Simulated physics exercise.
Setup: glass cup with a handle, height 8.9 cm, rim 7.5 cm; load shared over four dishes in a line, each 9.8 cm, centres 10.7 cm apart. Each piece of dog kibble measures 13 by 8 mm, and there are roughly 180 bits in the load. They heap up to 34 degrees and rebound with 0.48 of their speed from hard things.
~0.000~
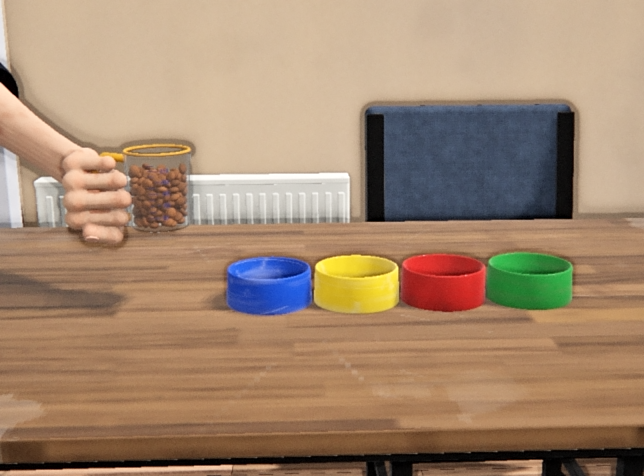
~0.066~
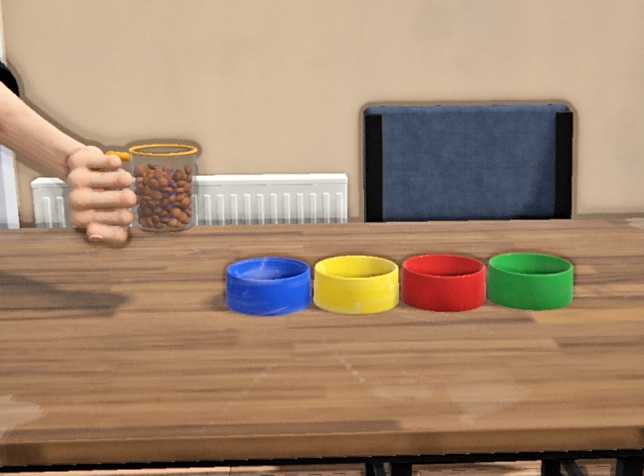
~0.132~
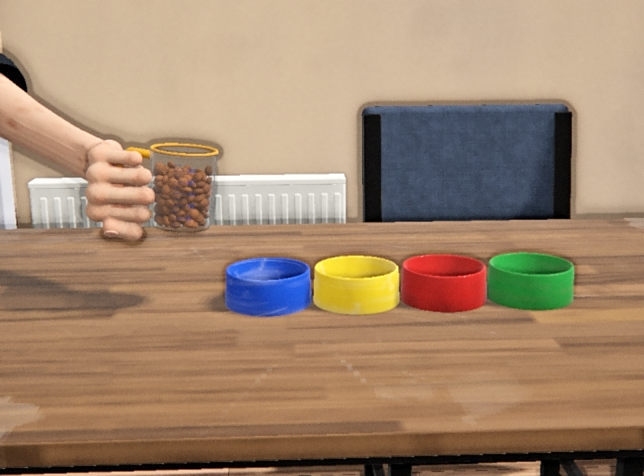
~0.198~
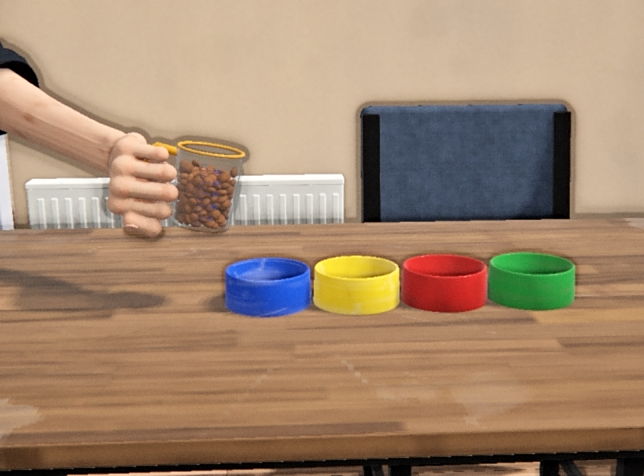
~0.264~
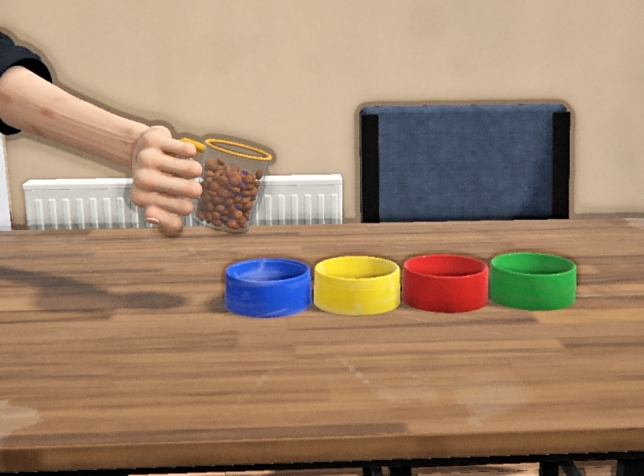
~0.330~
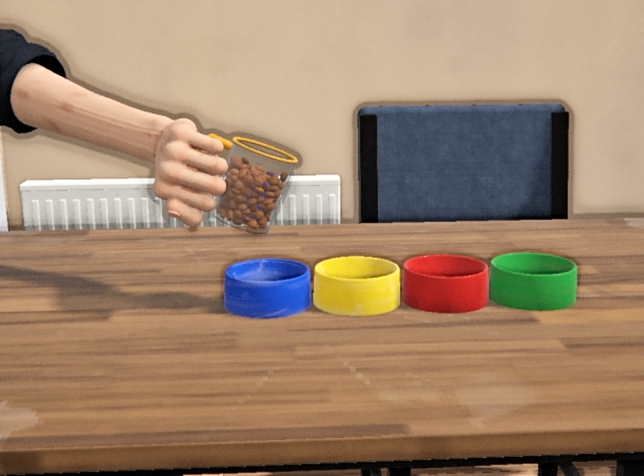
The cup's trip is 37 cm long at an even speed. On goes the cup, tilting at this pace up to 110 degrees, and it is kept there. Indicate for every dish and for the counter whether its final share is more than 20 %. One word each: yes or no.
Red: No; blue: No; green: Yes; yellow: No; counter: No.
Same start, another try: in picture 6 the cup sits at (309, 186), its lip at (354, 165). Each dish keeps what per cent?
Kept per dish: Red = 0, blue = 0, green = 90, yellow = 0.
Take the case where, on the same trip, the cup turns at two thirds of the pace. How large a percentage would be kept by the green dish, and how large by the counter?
Green: 100, counter: 0.
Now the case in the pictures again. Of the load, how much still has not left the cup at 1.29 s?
That would be some 95 per cent.
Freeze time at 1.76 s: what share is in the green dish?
About 40 percent.
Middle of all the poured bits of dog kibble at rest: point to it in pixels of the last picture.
Close to pixel (525, 280).
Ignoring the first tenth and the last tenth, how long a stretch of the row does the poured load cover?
That stretch comes to around 6 cm.
Then, at 0.91 s, tilt 63 degrees; cup holds 100 %.
After 1.29 s, tilt 91 degrees; cup holds 95 %, green 5 %.
Then, at 1.76 s, tilt 110 degrees; cup holds 60 %, green 40 %.
By 3.8 s all is still; red 0 %, blue 0 %, green 95 %, yellow 0 %, counter 5 %.
